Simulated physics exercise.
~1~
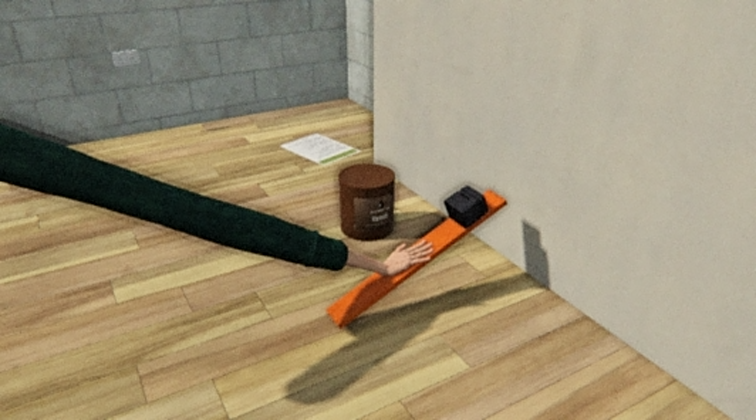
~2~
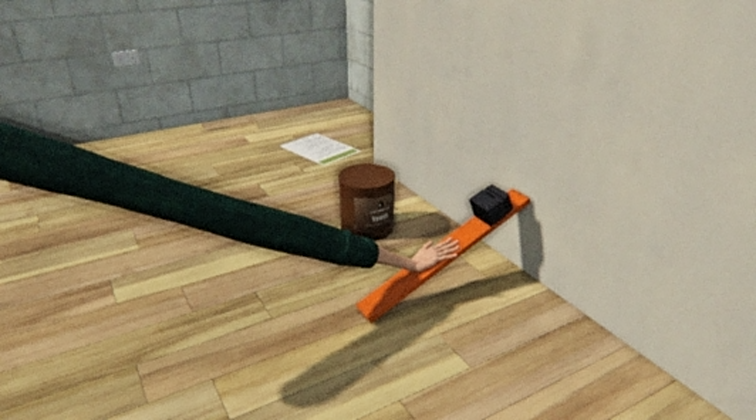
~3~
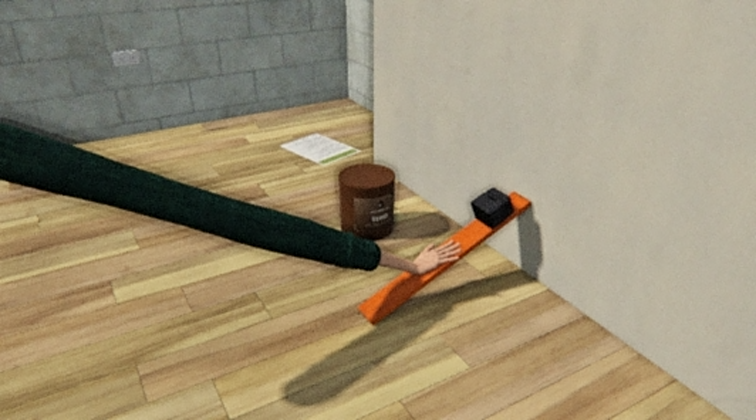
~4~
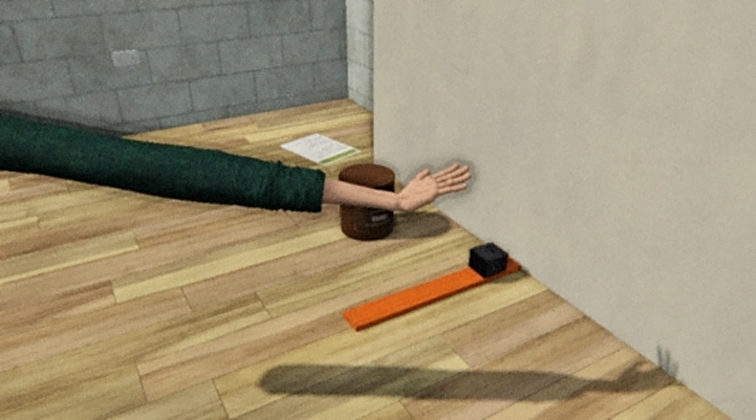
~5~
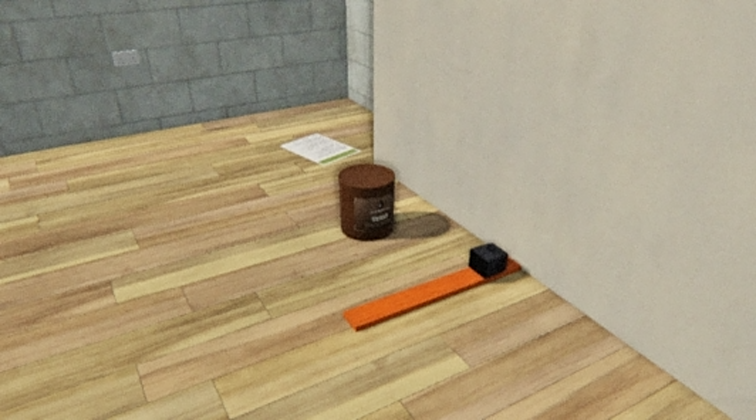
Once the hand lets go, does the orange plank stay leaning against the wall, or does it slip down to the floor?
The orange plank does not stay up. It slips down and ends lying flat on the floor, with the black block still on its end near the wall.
